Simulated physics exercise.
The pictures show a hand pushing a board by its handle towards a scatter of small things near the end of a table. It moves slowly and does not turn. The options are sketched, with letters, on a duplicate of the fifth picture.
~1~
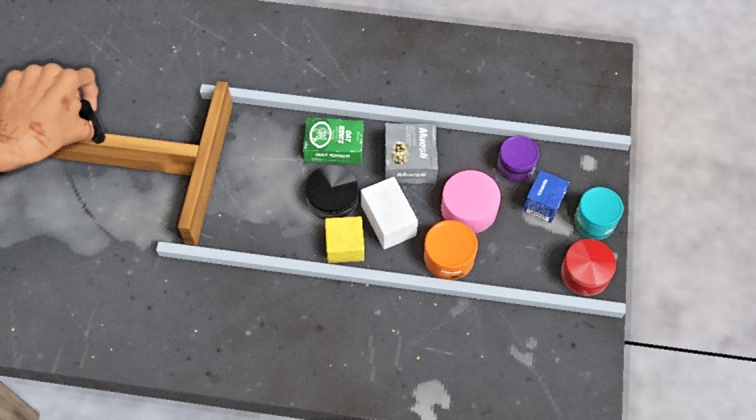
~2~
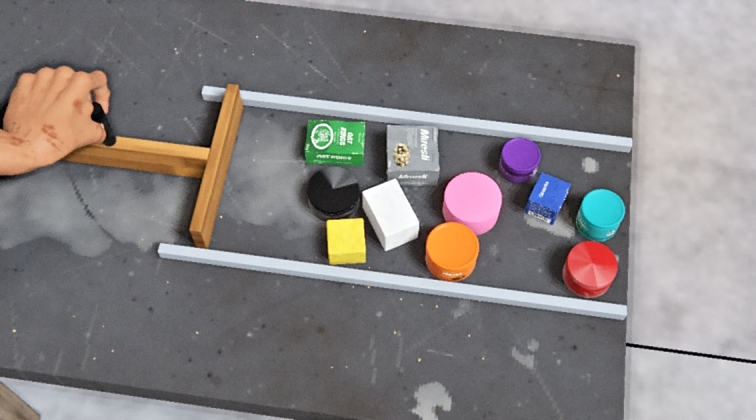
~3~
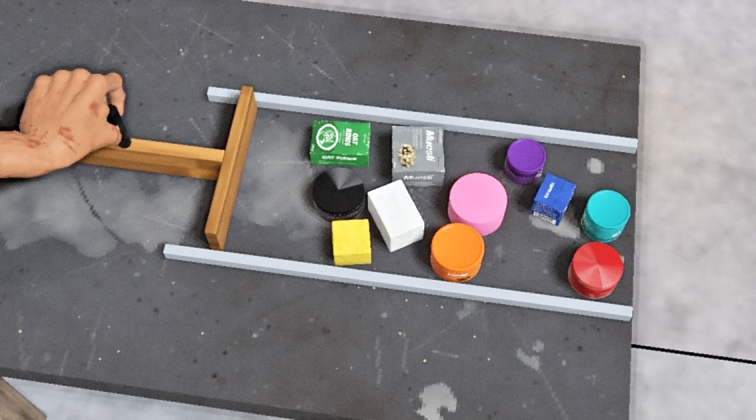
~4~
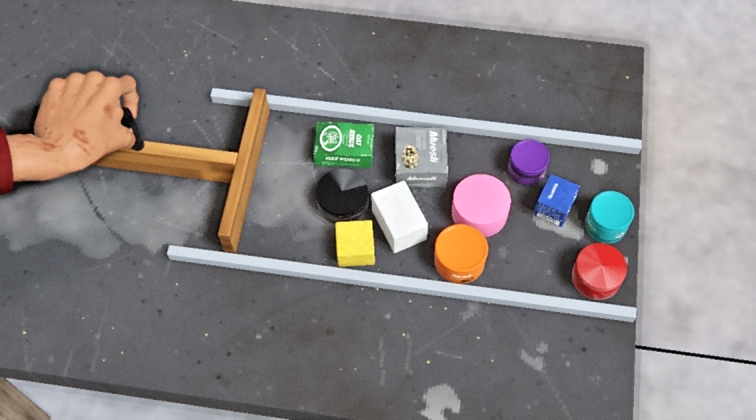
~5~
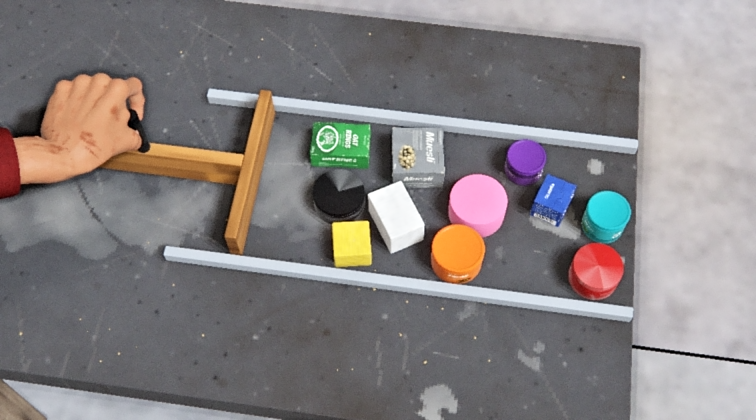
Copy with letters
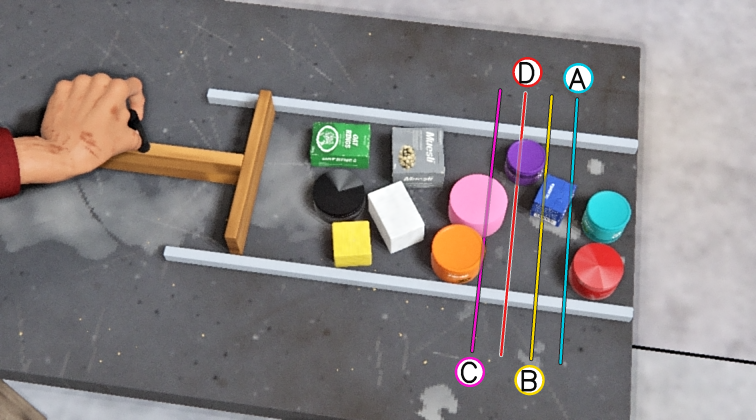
To begin with, a hand at the left grips the handle of a wooden board set between two pale rails on a dark table, with colourful boxes and round containers scattered to its right. The hand slowly pushes the board a short way rightward, narrowing the gap, while the objects remain untouched.
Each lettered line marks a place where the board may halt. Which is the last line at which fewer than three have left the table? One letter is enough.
It can go as far as C.
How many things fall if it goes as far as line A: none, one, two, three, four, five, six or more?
By then, six or more.
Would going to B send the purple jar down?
By then, yes.
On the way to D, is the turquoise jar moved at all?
Yes.
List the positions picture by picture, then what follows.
Blue packet (546, 197); purple jar (518, 159); black tin (332, 193), in the first picture.
Board (214, 154); white block (390, 215), in the second picture.
Board (229, 156); green packet (340, 143), in the third picture.
Board (243, 159); grey packet (421, 158), in the fourth picture.
Board (249, 161); pink pot (477, 206); yellow block (352, 244); blue packet (553, 200), in the fifth picture.
On the marked copy, A at (569, 222); B at (542, 219); C at (487, 212); D at (514, 215).
Following C. Soon after the start, board (333, 171); green packet (376, 151); grey packet (431, 160).
Later, board (418, 182); turquoise jar (613, 217); blue packet (570, 201).
In the end, board (485, 190); turquoise jar over the edge; red tin (628, 283); one fallen.
As for the rest, A drops six; B drops five; D drops three.
